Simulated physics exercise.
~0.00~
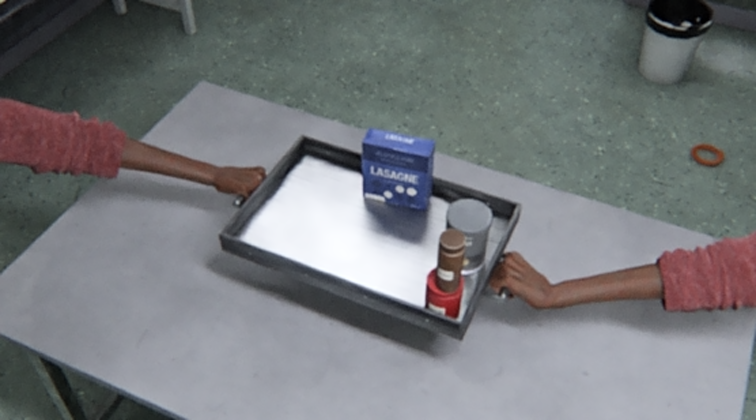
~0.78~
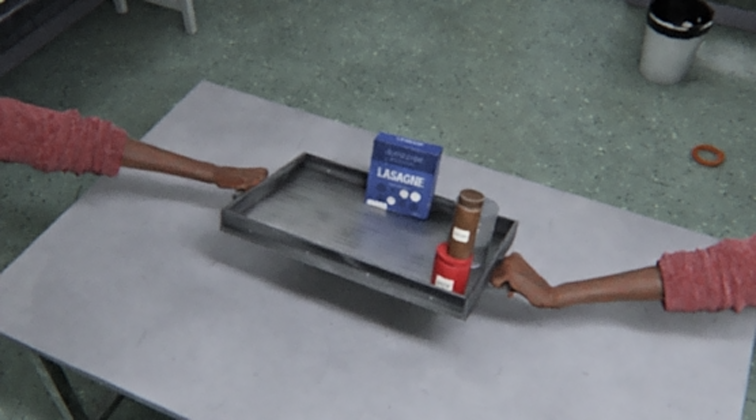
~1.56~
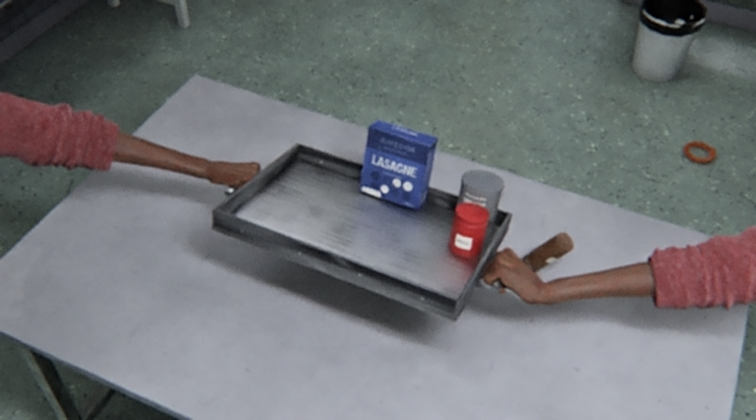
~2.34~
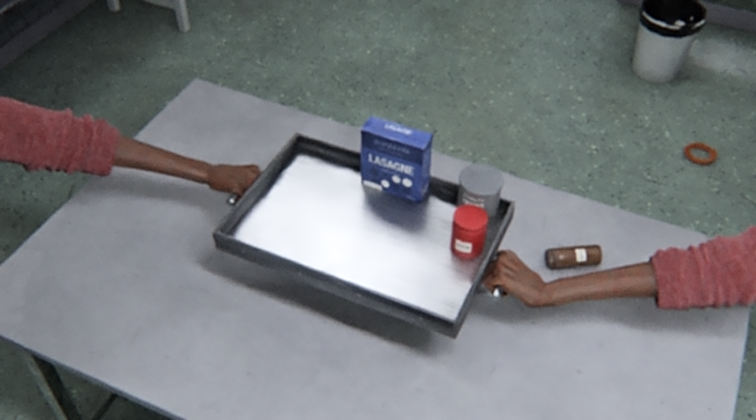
At the start, two hands hold a dark tray above a pale table, with a blue lasagne packet near its far edge and a grey tin, a red jar and a brown shaker grouped at the right. The hands tip the tray so its far edge dips, and the items lean with it. The red jar and tin shift toward the far right corner, while the shaker tumbles over the right side past the hand. The tray is then levelled again. At the end, the shaker lies on its side on the table, while the packet, tin and jar remain upright on the tray.
